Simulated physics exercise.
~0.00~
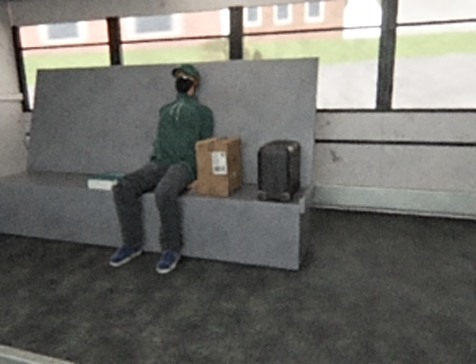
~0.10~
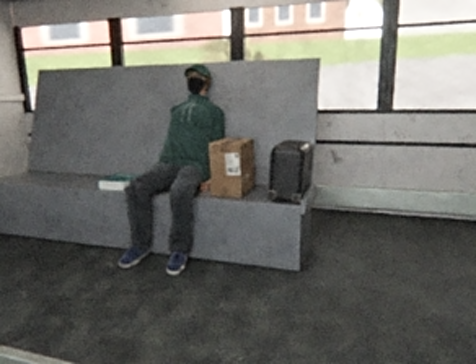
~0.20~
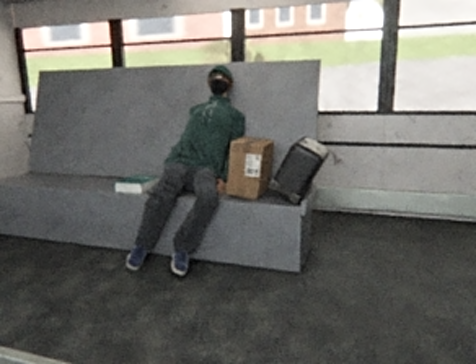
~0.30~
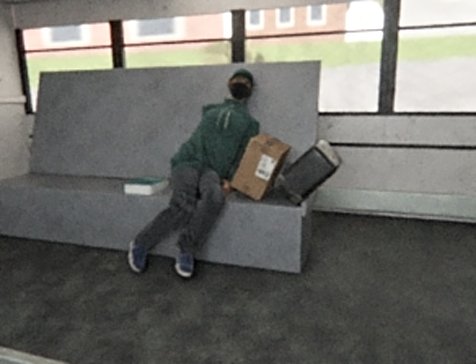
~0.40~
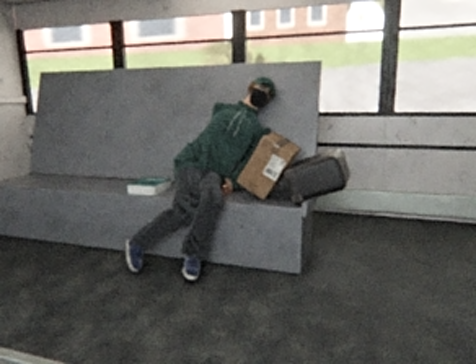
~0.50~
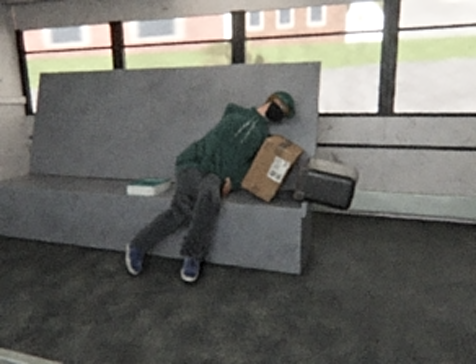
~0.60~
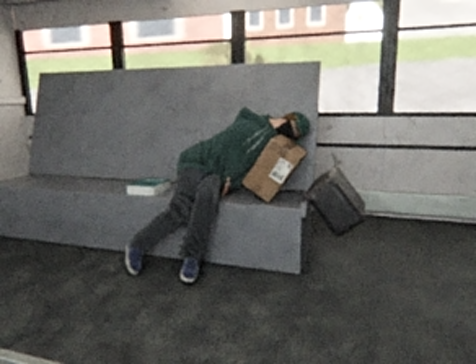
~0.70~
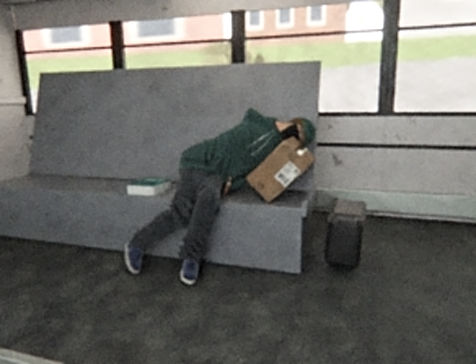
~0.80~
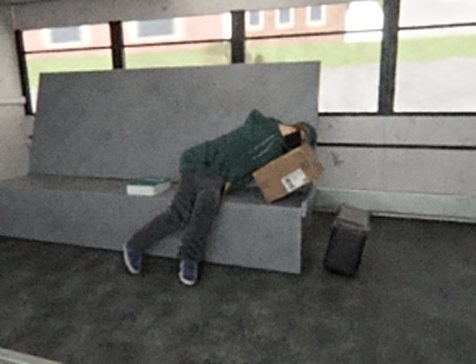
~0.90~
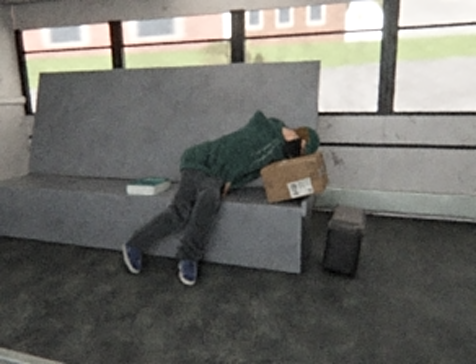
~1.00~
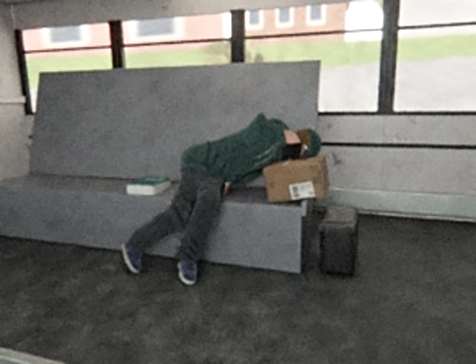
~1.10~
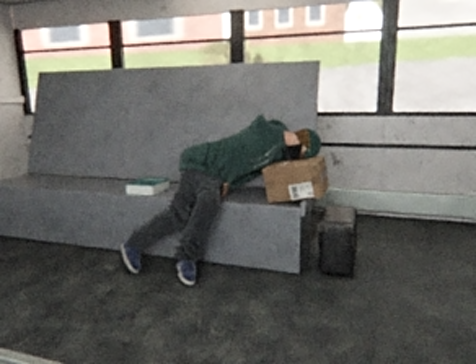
A passenger in a green jacket and cap, seated on a gray bench, slides and slumps rightward onto a tilting cardboard box while a black case tips off the bench end to the floor; the slumped passenger, box, and teal book-like item stay on the bench.
